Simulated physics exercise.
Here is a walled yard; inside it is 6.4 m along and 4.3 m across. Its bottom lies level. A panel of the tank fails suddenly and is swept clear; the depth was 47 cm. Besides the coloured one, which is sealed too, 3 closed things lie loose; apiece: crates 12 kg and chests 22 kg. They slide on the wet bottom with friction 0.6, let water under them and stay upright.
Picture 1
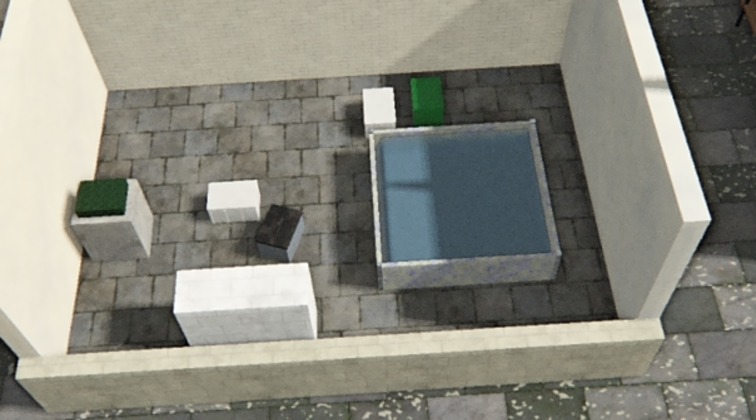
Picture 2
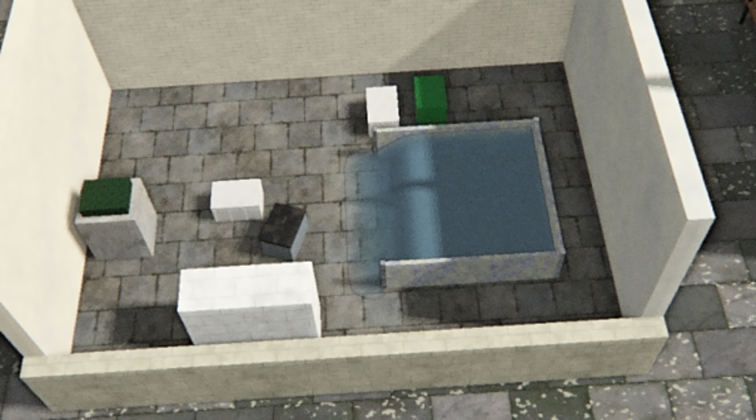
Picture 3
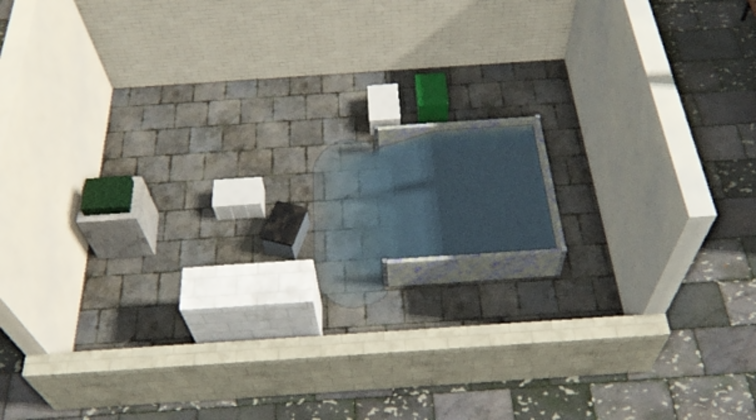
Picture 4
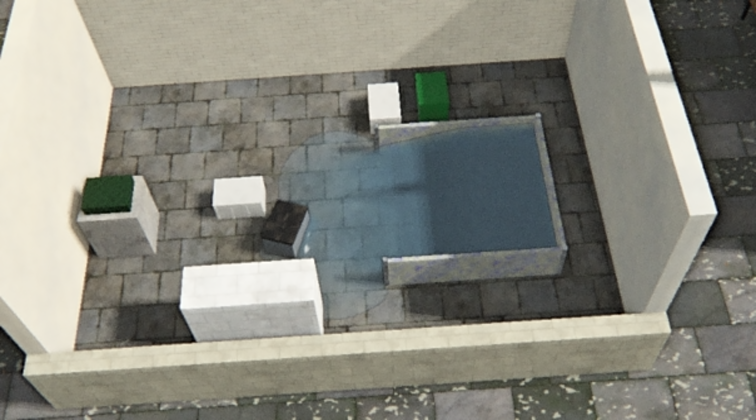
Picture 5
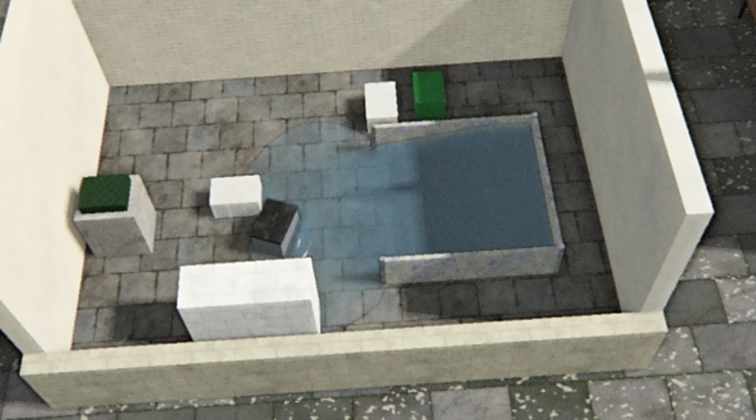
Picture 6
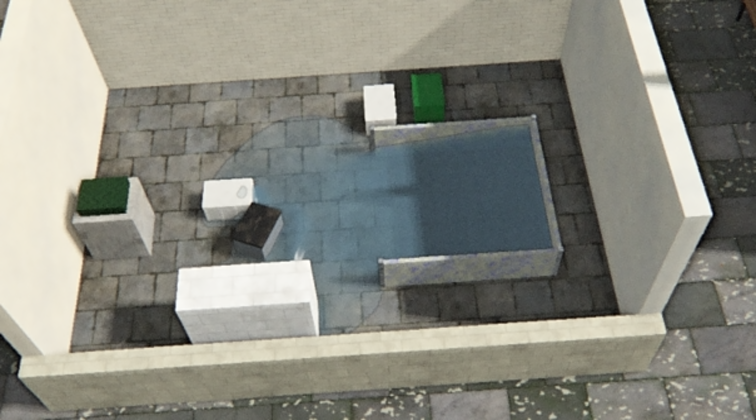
In a walled, paved yard, the left side of a square water tank vanished and water spread left across the floor, nudging a dark block and then a small white one slightly left.
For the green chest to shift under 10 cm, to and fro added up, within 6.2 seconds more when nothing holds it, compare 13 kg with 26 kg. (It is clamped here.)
Verdict: Only the higher weight holds it.
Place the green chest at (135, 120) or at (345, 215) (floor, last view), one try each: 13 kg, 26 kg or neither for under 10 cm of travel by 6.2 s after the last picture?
In that order: Neither is enough; neither holds.
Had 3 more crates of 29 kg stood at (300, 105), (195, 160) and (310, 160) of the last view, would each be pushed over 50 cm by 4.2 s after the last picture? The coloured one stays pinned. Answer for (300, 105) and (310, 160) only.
In that order: Short of it, over.
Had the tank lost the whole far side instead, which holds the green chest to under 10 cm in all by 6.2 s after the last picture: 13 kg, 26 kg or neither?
Then neither load is enough.
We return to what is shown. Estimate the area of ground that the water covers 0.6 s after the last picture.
Some 15 m2.
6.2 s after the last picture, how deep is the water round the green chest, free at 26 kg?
About 5 cm.
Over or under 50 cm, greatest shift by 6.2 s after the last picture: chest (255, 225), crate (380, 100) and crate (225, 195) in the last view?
In that order: Past it, short of it, past it.
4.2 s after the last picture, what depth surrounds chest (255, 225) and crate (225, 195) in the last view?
Roughly 15 and 13 cm.
Then, 0.6 s after the last picture the green chest would be 0 cm from its start with 13 kg and 0 cm from its start with 26 kg; 0 cm of water round it then.
Then, 2.3 s after the last picture the green chest would be 0 cm from its start with 13 kg and 0 cm from its start with 26 kg; 0 cm of water round it then.
Then, 4.2 s after the last picture the green chest would be 0 cm from its start with 13 kg and 0 cm from its start with 26 kg; 0 cm of water round it then.
Then, 6.2 s after the last picture the green chest would be 48 cm from its start with 13 kg and 1 cm from its start with 26 kg; 5 cm of water round it then.
